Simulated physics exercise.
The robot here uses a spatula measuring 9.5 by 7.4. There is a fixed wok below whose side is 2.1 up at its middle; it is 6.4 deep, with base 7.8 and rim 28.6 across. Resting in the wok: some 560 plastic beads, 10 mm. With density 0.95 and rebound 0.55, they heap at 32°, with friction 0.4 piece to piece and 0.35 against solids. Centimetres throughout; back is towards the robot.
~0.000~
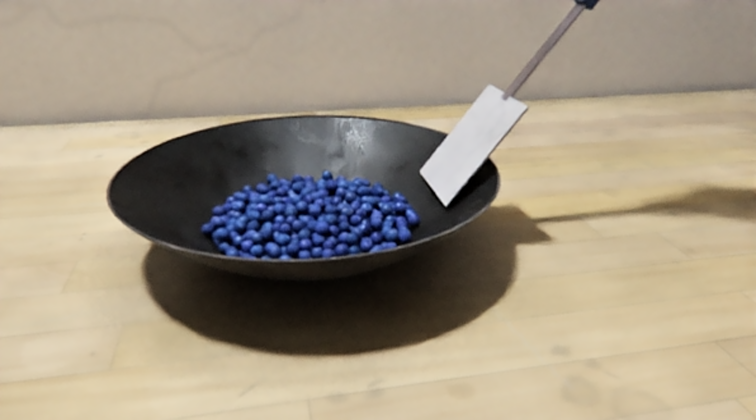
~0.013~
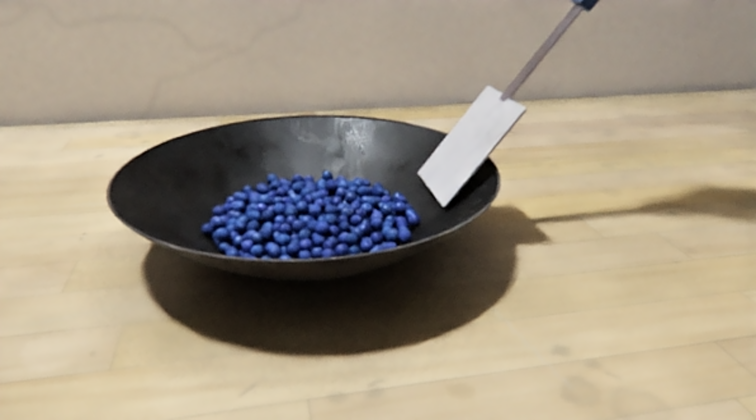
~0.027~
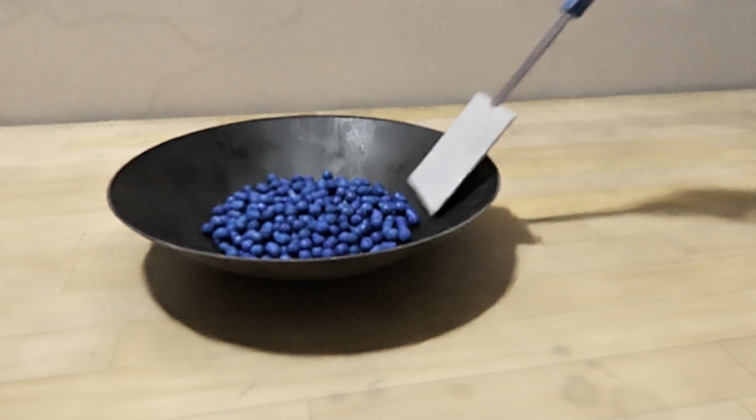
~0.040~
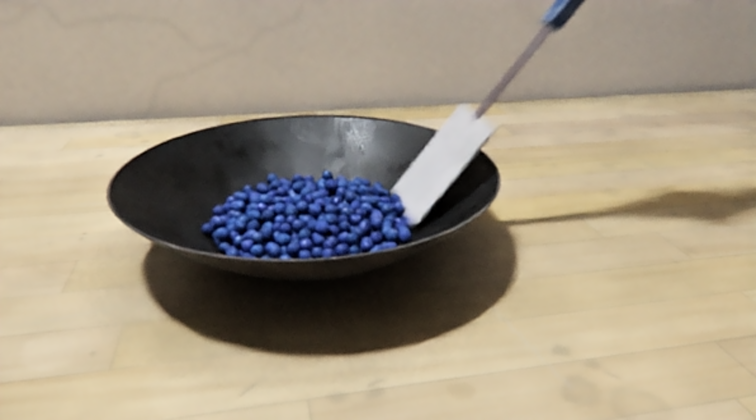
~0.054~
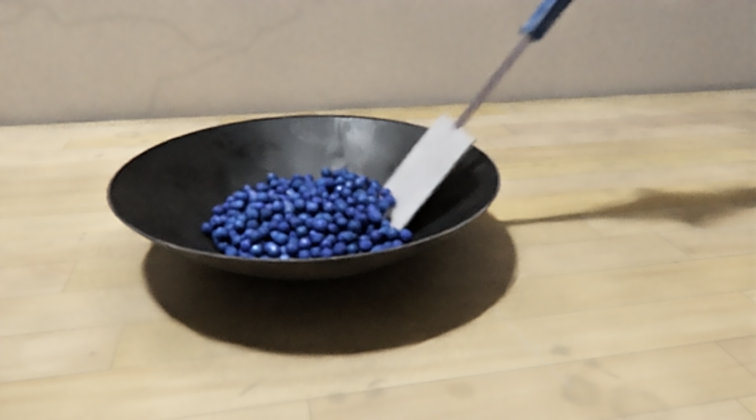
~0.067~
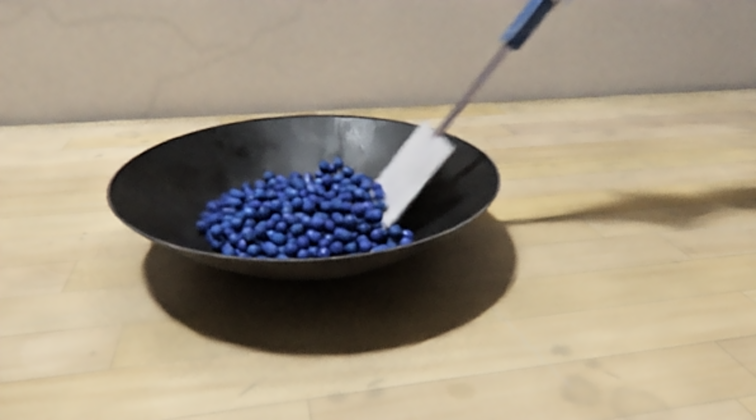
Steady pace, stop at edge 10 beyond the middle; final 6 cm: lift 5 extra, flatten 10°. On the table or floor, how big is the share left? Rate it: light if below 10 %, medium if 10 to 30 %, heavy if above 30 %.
Rating: Heavy.
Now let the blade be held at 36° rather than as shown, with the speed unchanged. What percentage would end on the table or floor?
I'd put it at about 35 per cent.
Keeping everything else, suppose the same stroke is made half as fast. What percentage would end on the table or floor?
Then about 15 per cent.
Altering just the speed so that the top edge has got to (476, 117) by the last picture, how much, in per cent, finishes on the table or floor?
That share would be some 10 percent.
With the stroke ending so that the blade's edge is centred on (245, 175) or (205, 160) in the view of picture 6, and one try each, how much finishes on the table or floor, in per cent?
I'd say roughly 15 per cent, then roughly 30 per cent.
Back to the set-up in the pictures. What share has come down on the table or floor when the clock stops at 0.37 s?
About 15 per cent.
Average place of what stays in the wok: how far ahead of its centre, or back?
Some 3.5 cm ahead.
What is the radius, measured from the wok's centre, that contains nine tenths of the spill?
105 cm.
By 0.11 s, sloping 52°, highest piece 6 above the table; 561 in the wok.
By 0.15 s, sloping 50°, highest piece 8 above the table; 561 in the wok.
By 0.37 s, sloping 42°, highest piece 20 above the table; 353 in the wok, 83 on the table or floor, 125 on the blade or in flight.
By 1.42 s, sloping 42°, highest piece 5 above the table; 353 in the wok, 208 on the table or floor.
Final count, 353 in the wok, 208 on the table or floor. That is 37 % on the table or floor.
